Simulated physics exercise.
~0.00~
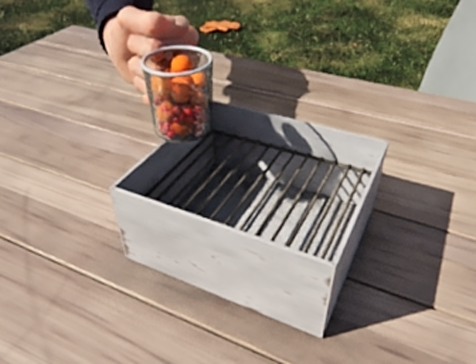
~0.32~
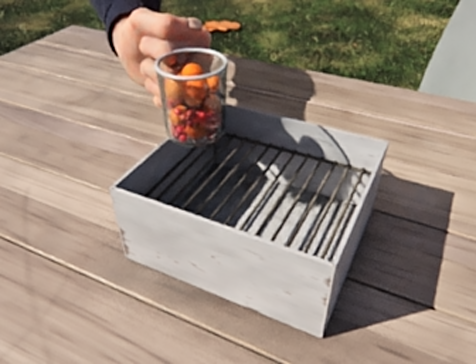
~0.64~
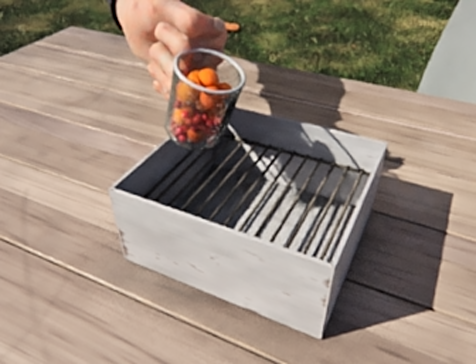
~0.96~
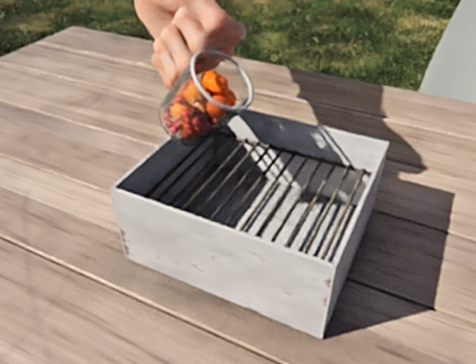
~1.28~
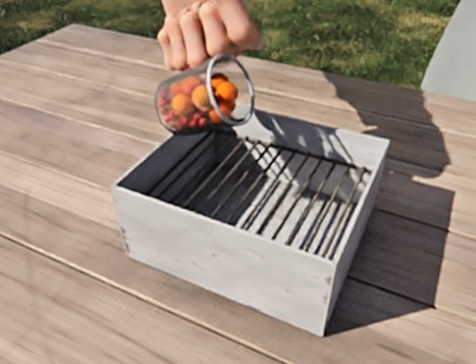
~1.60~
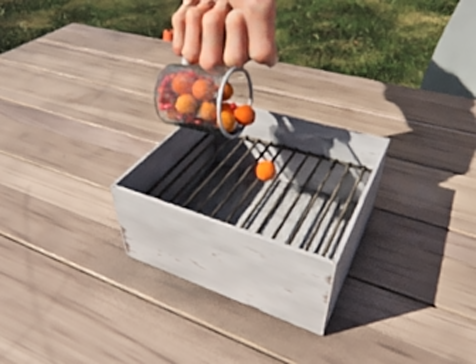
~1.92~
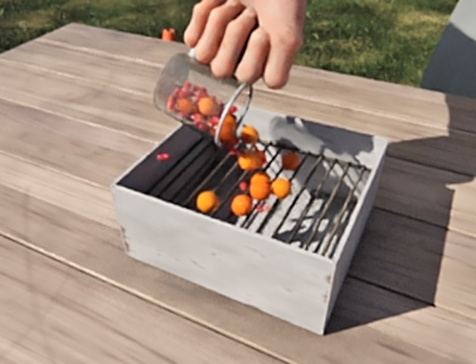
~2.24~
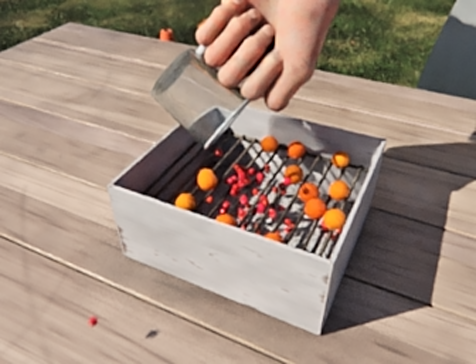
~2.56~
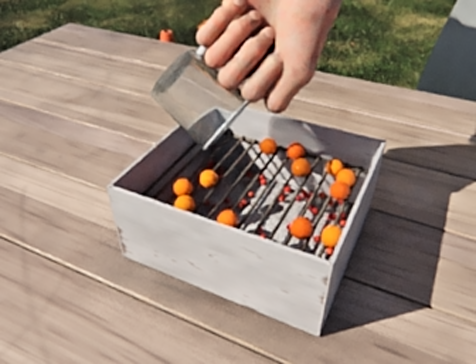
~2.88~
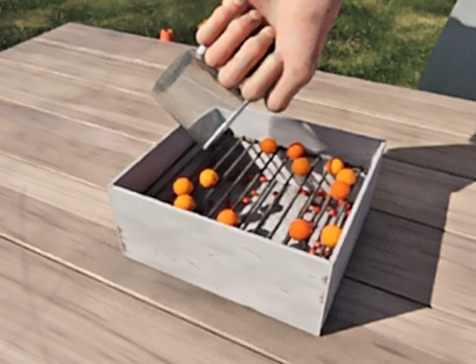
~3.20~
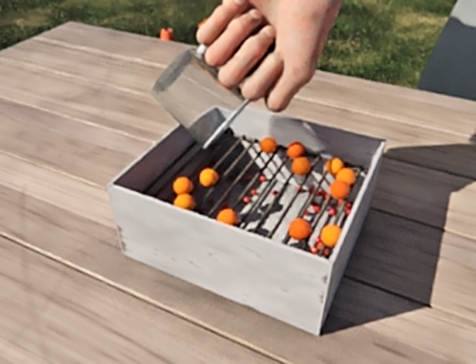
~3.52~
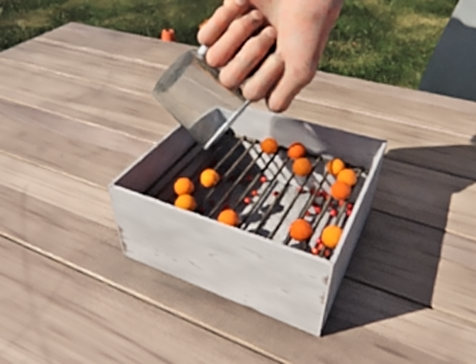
Hand tipping a glass of orange and red balls onto a wire rack, orange ones staying on top, most red dropping through.
